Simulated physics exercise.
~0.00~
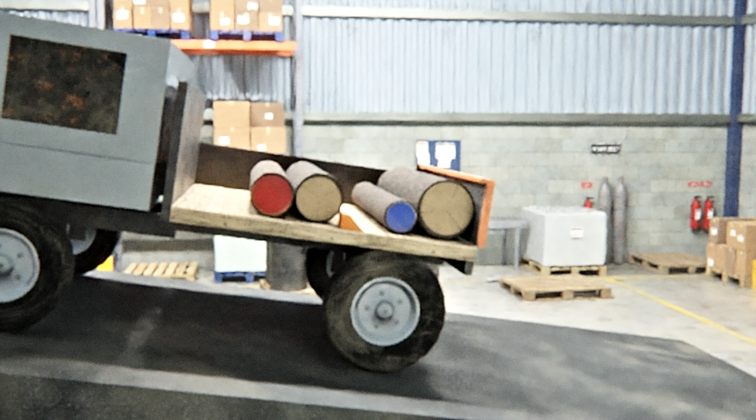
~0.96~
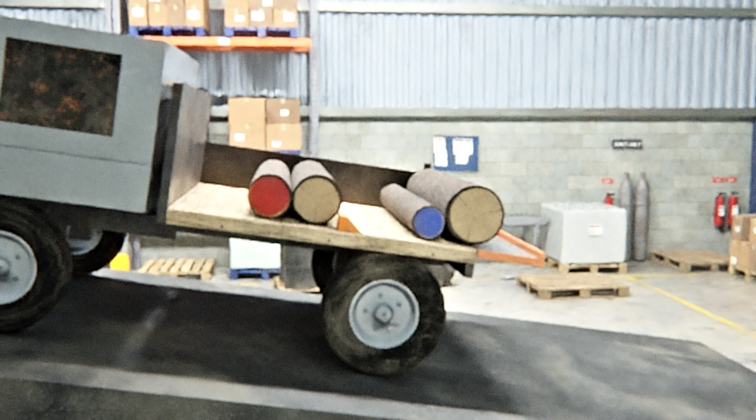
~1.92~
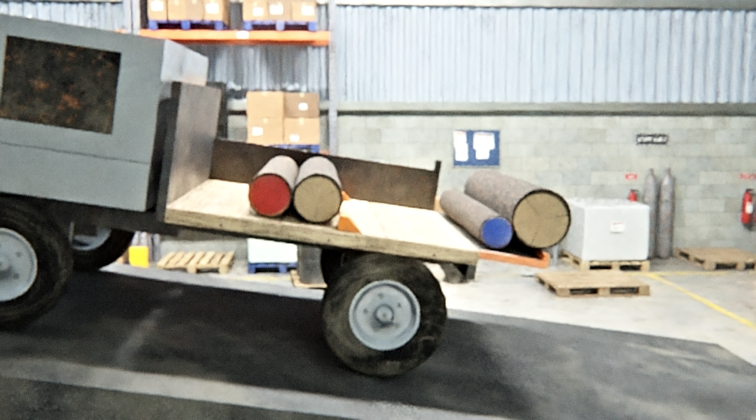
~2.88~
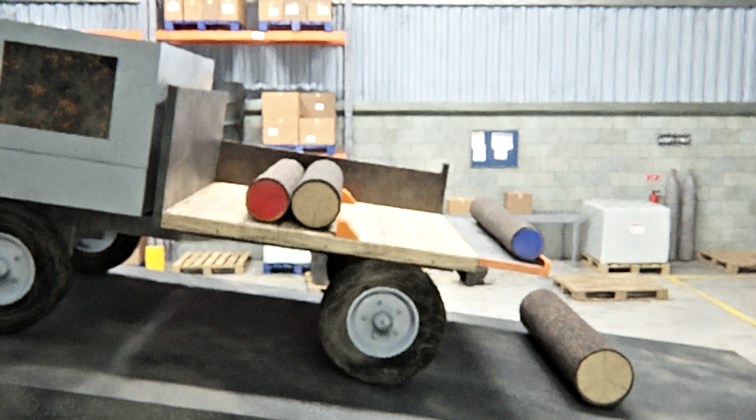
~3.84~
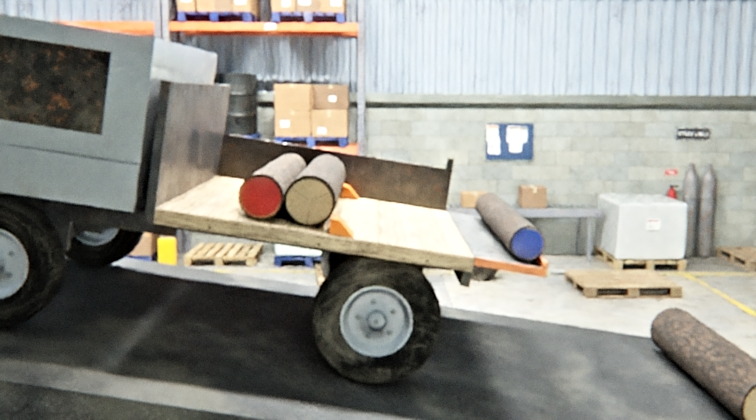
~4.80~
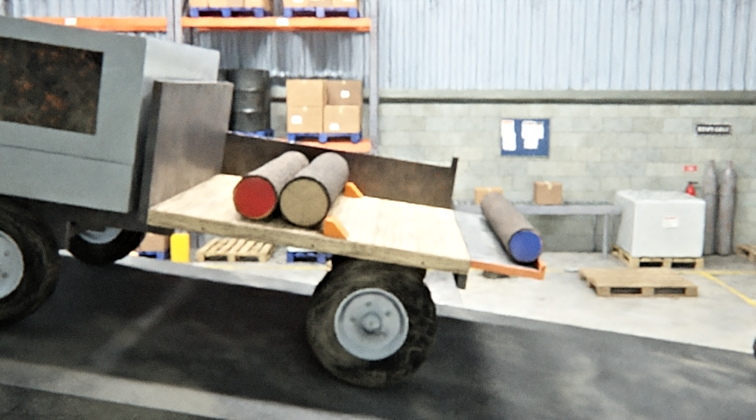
A truck's tailgate dropped open on a slope, and two of the logs on its bed rolled right; the big plain one tumbled off and rolled out of view, while the blue-ended one stopped on the gate and the red-ended one stayed behind the chock.
